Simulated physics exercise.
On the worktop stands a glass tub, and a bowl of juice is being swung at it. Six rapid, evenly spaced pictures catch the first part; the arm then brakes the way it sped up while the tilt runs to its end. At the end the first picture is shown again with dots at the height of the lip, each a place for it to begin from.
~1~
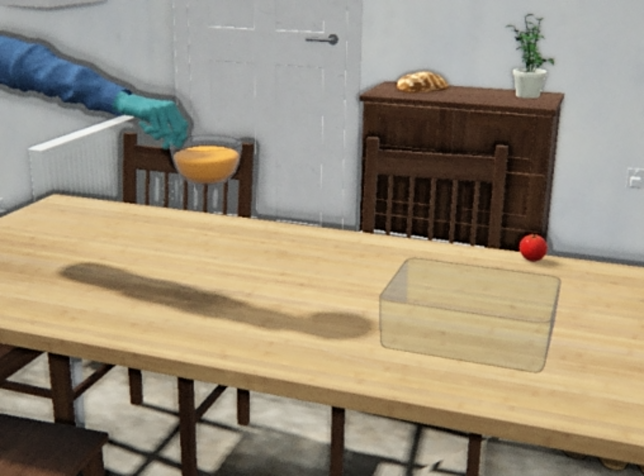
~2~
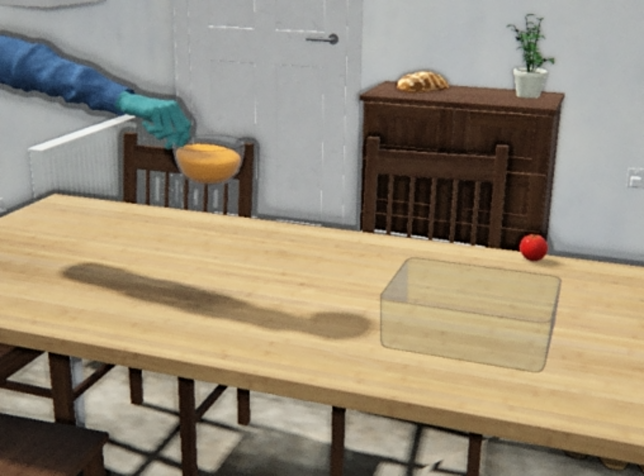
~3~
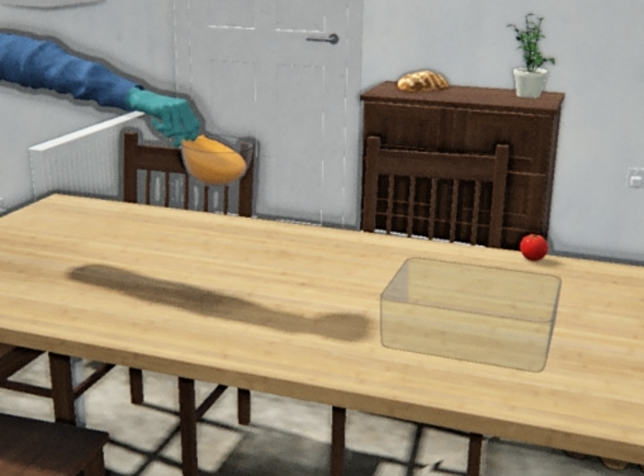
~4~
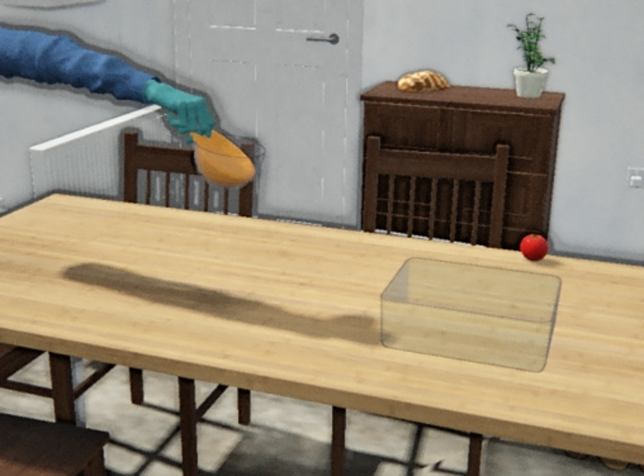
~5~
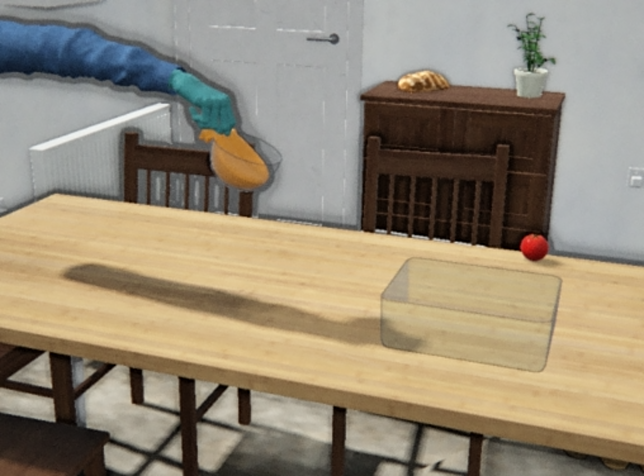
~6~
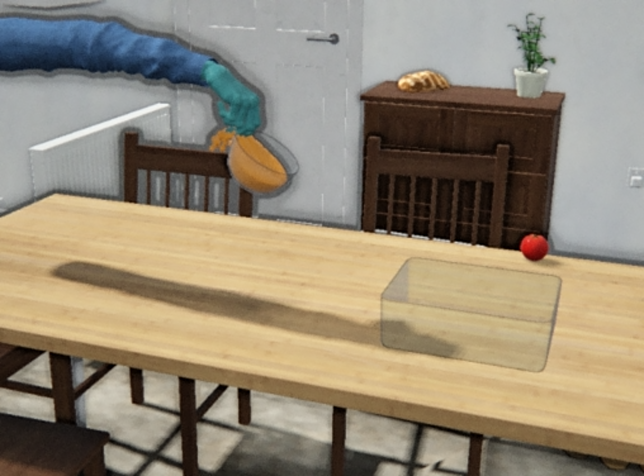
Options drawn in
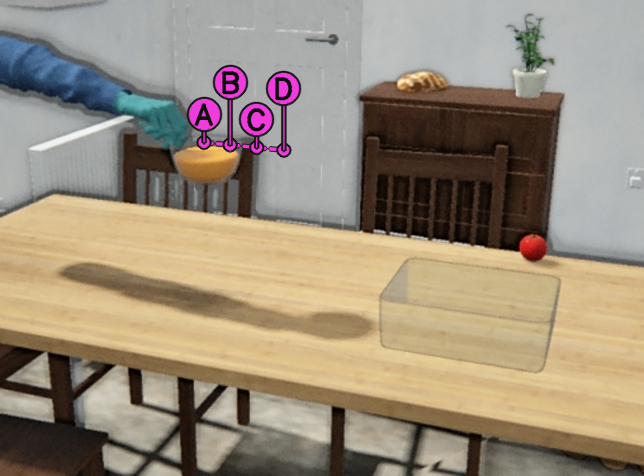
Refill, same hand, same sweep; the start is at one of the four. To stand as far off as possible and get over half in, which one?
Go for A.
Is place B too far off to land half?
No.
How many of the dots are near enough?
All four.
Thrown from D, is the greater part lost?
No, not at all.
On the marked copy, A at (204, 142); B at (230, 144); C at (256, 147); D at (283, 150).
Choosing A, about 68 % lands in the tub, 19 % falls short and 14 % goes beside or beyond.
Choosing B, about 69 % lands in the tub, 10 % falls short and 21 % goes beside or beyond.
Choosing C, about 62 % lands in the tub, 11 % falls short and 28 % goes beside or beyond.
Choosing D, about 75 % lands in the tub, 13 % falls short and 12 % goes beside or beyond.
